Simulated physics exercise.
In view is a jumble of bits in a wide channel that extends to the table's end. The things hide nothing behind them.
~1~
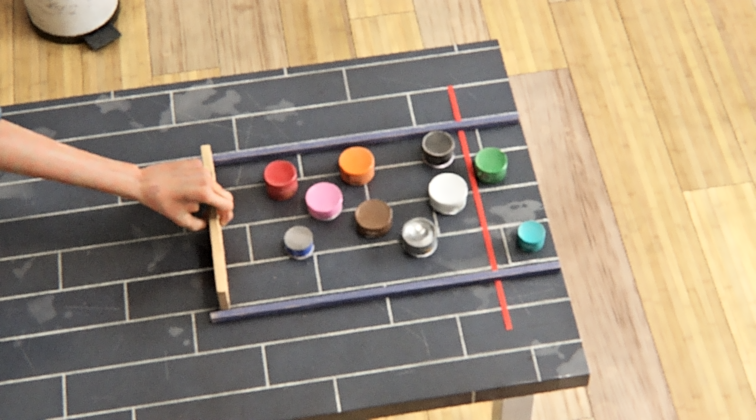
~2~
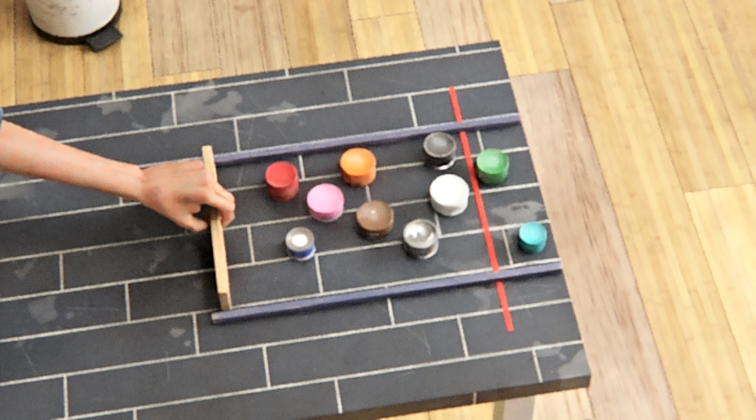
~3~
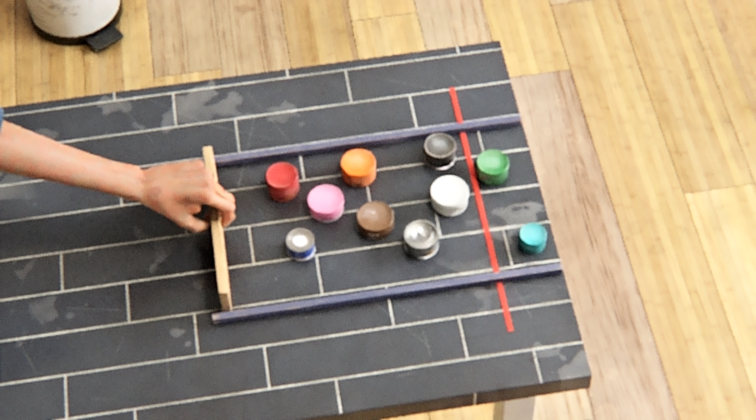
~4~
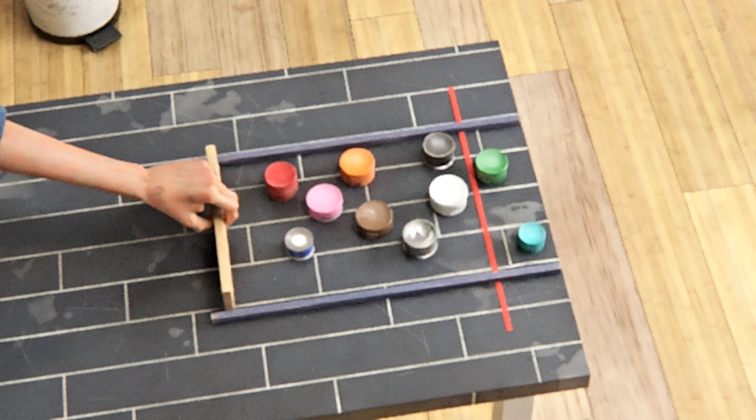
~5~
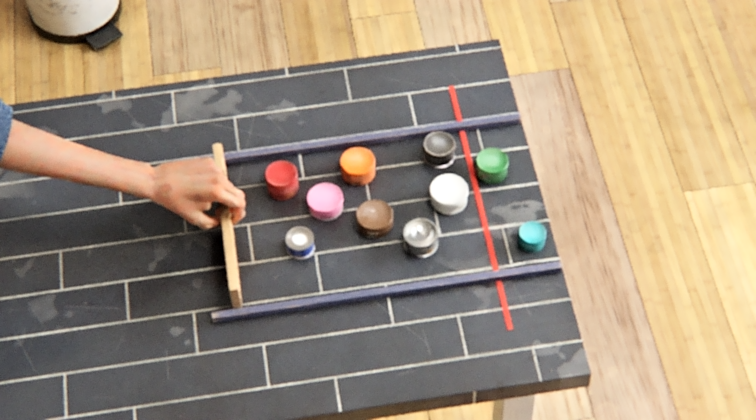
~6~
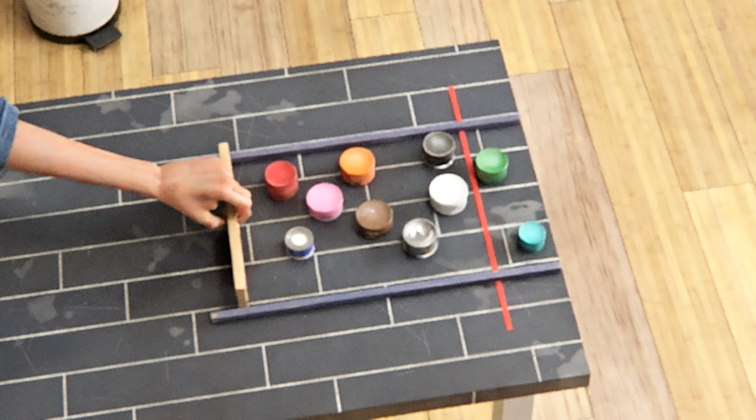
A hand slides a wooden board slightly right toward colourful tubs that stay still on a dark table.
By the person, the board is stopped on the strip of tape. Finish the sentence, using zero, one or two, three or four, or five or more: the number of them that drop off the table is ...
The number that drop off the table is one or two.
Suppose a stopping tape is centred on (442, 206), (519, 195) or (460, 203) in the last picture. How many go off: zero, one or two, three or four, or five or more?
Taking the places one by one, it comes to not one; 5 or more; zero.
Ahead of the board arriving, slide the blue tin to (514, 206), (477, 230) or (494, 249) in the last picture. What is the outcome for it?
Going through the places in order, it keeps its spot, it keeps its spot, and it keeps its spot.
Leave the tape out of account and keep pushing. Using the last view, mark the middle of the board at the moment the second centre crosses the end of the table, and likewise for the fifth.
At (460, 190) for the second, at (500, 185) for the fifth.
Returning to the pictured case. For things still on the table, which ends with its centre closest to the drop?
That's the white tin.
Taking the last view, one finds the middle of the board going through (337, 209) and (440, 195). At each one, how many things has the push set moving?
That gives 5 for the first and 9 for the second.
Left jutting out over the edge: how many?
You'd get 1.
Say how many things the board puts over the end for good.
I count 2 in all.
Soon after, none off yet; turquoise tub at rest near (532, 237); green tub at rest near (491, 167); black tin at rest near (439, 150).
Then, none off yet; turquoise tub at rest near (532, 237); green tub at rest near (491, 167); black tin moving near (443, 149).
Further on, none off yet; turquoise tub at rest near (532, 237); green tub moved a little near (506, 158); black tin moved well along near (499, 133).
By the end, the number that fall off is one or two; fallen, black tin and green tub.
